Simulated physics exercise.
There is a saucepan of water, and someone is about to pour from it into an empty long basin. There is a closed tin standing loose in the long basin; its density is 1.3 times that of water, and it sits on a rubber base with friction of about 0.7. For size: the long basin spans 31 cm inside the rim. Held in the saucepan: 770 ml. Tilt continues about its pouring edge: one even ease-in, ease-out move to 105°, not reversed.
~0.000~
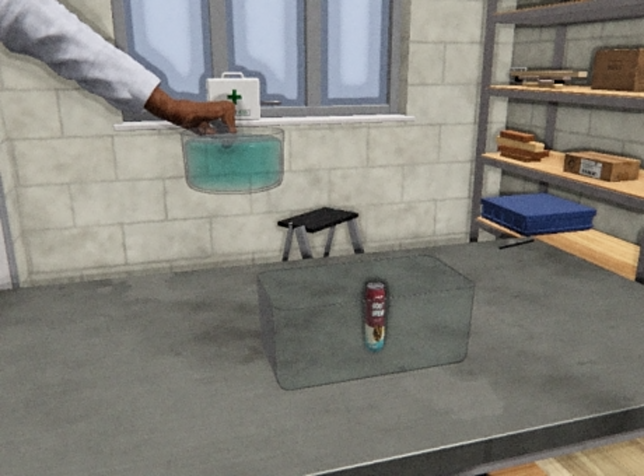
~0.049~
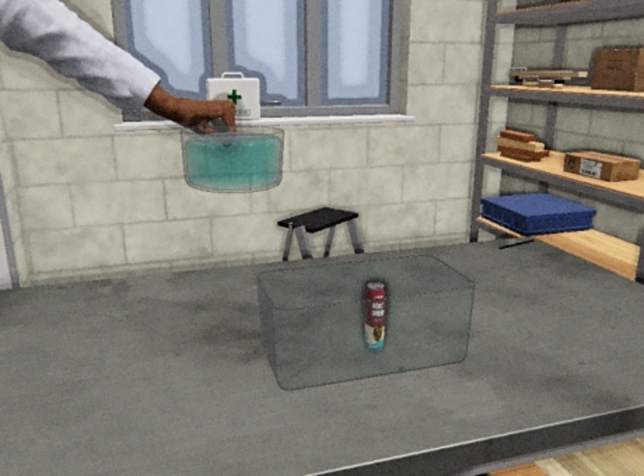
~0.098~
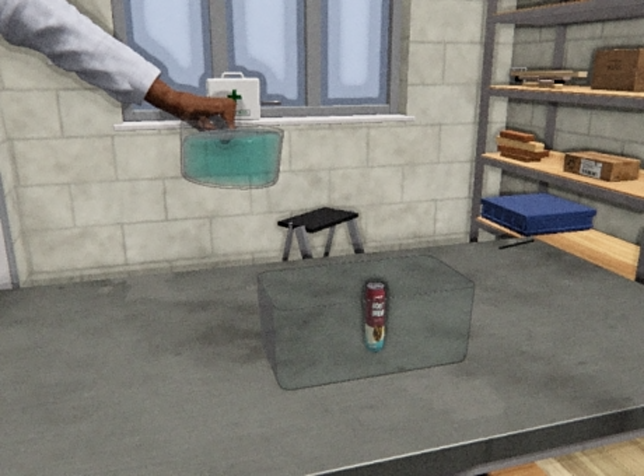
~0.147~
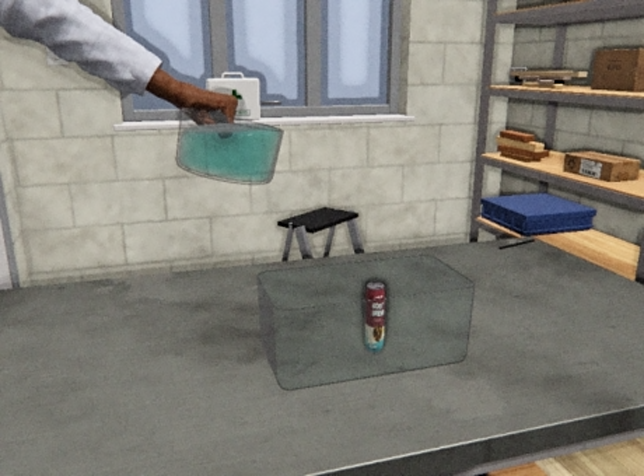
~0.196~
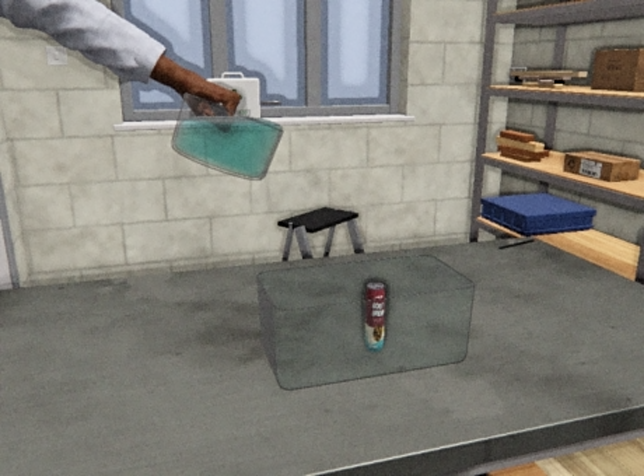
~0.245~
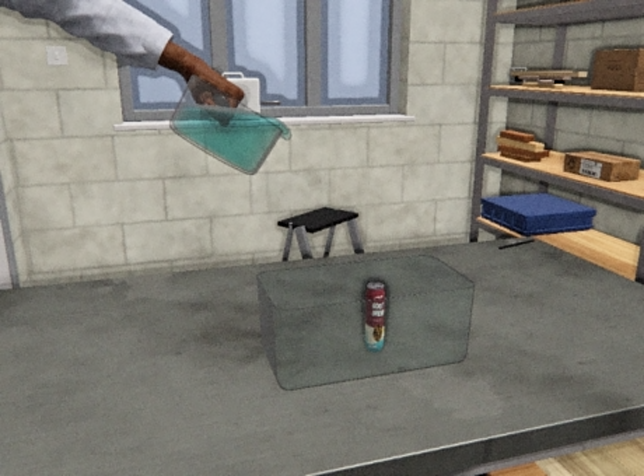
A dark-skinned hand in a pale sleeve reaches in from the upper left, holding a clear container of teal liquid above a grey worktop, seen from slightly above in a pale block-walled room. A clear long basin with a red-labelled tin stands before a black stool, with a window behind and shelves at right. The hand steadily tilts the container rightward, liquid reaching its edge, while the camera stays still.
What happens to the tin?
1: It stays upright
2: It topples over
Answer: 1.
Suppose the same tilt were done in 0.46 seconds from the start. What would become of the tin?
With that tilt, the tin stays on its base.
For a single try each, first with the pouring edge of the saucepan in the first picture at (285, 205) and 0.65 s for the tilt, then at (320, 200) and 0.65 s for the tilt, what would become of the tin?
Run one: It tumbles. Run two: It does not tip.
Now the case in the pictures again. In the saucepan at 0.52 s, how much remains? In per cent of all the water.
Close to 36 percent of the liquid remains at that time.
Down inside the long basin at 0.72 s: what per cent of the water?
62 per cent, give or take a little.
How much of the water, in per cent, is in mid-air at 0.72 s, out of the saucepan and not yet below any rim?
Airborne share: Near 34 %.
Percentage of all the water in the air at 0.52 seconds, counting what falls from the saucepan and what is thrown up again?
My guess is roughly 60 %.
By 0.52 s the tilt is 94° and 36 per cent is still to pour; the tin stands where it began.
By 0.72 s the tilt is 105° and 4 per cent is still to pour; the tin stands where it began.
By 0.92 s the tilt is 105° and 0 per cent is still to pour; the tin stands where it began.
By 1.15 s the tilt is 105° and 0 per cent is still to pour; the tin stands where it began.
At rest the tin stands where it began.
